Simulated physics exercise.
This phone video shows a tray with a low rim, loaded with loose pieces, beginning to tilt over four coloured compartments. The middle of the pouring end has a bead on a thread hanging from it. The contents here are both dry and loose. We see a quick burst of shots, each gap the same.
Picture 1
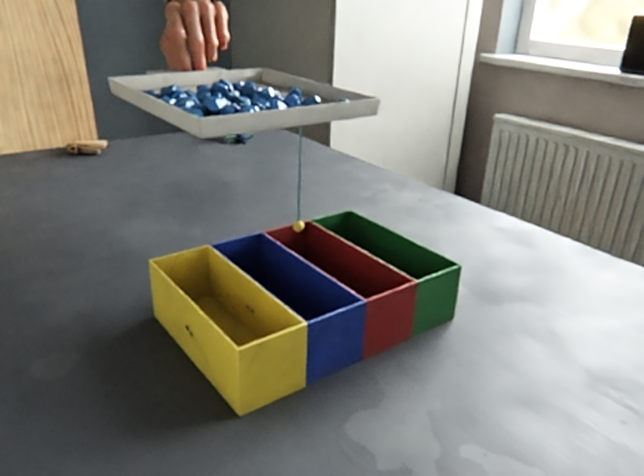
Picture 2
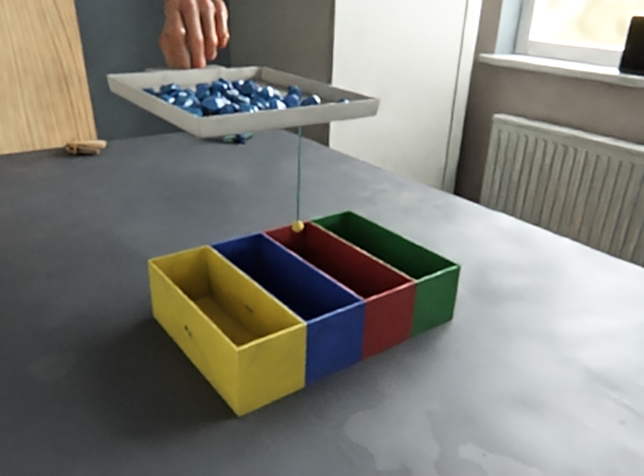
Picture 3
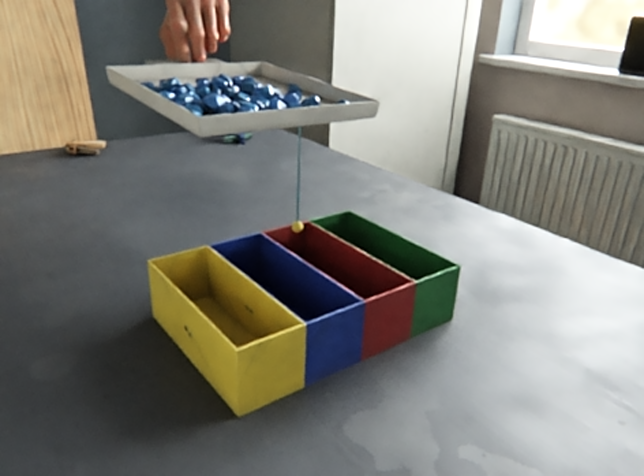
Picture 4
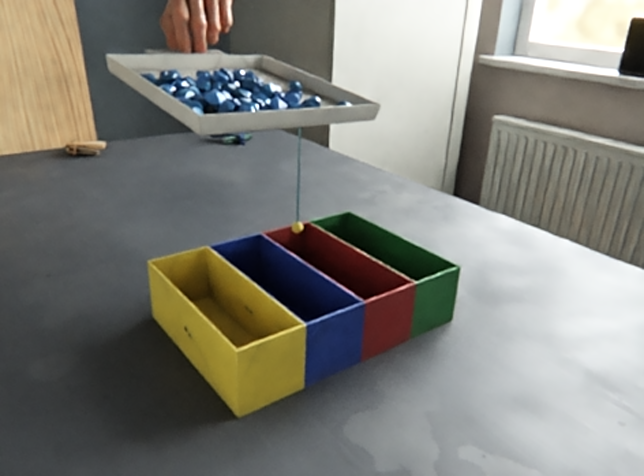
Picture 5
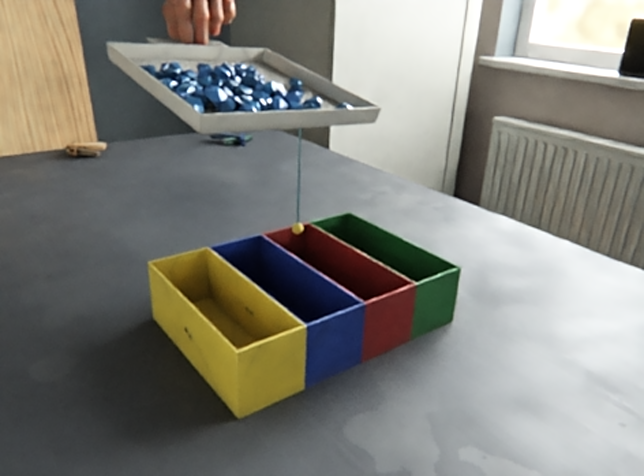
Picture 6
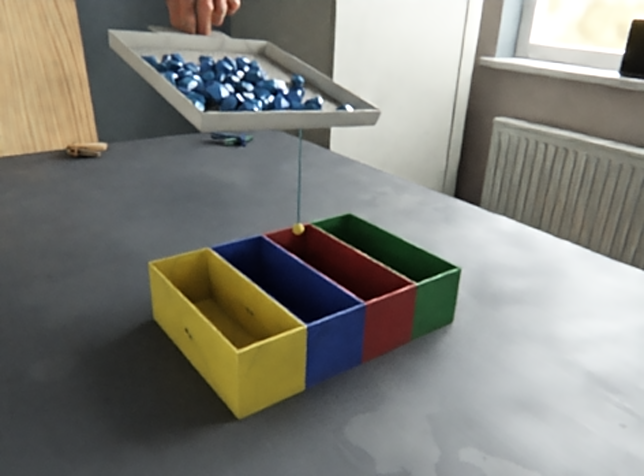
A shallow tray of shiny blue stones slowly tilted as a hand raised its back edge, while a bead hung on a thread above the yellow, blue, red and green compartments, barely moving.
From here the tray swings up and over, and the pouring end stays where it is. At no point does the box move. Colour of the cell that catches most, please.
The colour is green.
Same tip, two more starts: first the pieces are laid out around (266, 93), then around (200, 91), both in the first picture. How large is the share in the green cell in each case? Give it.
Around 60 in a hundred the first time, around 50 in a hundred the second.
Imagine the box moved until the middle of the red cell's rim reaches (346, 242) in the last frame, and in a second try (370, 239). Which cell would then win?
It would be the red cell the first time and the red one the second time.
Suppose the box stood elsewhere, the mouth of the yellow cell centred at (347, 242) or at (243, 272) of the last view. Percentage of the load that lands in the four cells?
You'd see around 70 per cent and then around 100 per cent.
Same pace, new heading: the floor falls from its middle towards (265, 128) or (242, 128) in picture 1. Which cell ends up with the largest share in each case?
First try: The cell in yellow; second try: That yellow cell.
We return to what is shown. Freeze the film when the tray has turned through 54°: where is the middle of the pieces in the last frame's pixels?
The middle of the pieces sits at roughly (297, 86).
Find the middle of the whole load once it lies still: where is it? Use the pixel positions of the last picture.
Resting centre, last picture - approx. (374, 296).
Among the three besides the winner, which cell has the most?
The runner-up is that red cell.
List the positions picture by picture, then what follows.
In the first picture, corners of the pouring end (200, 118) and (378, 98), level; middle of the load (228, 100), aquarium stones; bead on its thread (298, 226); yellow cell (273, 362); blue cell (336, 337); red cell (390, 315); green cell (437, 295).
In the second picture, corners of the pouring end (200, 117) and (377, 99), level; middle of the load (227, 99).
In the third picture, corners of the pouring end (200, 116) and (378, 101), tipped barely, lowest at the right corner; middle of the load (227, 96).
In the fourth picture, corners of the pouring end (201, 115) and (378, 104), tipped a little, lowest at the right corner; middle of the load (228, 92).
In the fifth picture, corners of the pouring end (202, 114) and (379, 107), tipped a little, lowest at the right corner; middle of the load (229, 88).
In the sixth picture, corners of the pouring end (204, 112) and (380, 110), tipped a little, lowest at the right corner; middle of the load (231, 84); yellow cell (273, 365); blue cell (335, 340); red cell (389, 318); green cell (436, 298).
Just after the last frame, tray tipped steeply; every one on the tray.
A moment on, tray tipped right over; almost all on the tray; about a tenth in the green cell; just a few in the blue cell; just a few in the red cell; just a few falling or outside the box.
Further on, tray tipped past a quarter turn; roughly half in the green cell; roughly a third in the red cell; about a tenth in the blue cell; about a tenth falling or outside the box.
When it is over, tray tipped past a quarter turn; roughly half in the green cell; roughly a third in the red cell; about a tenth in the blue cell; not one in the yellow cell; about a tenth outside the box.
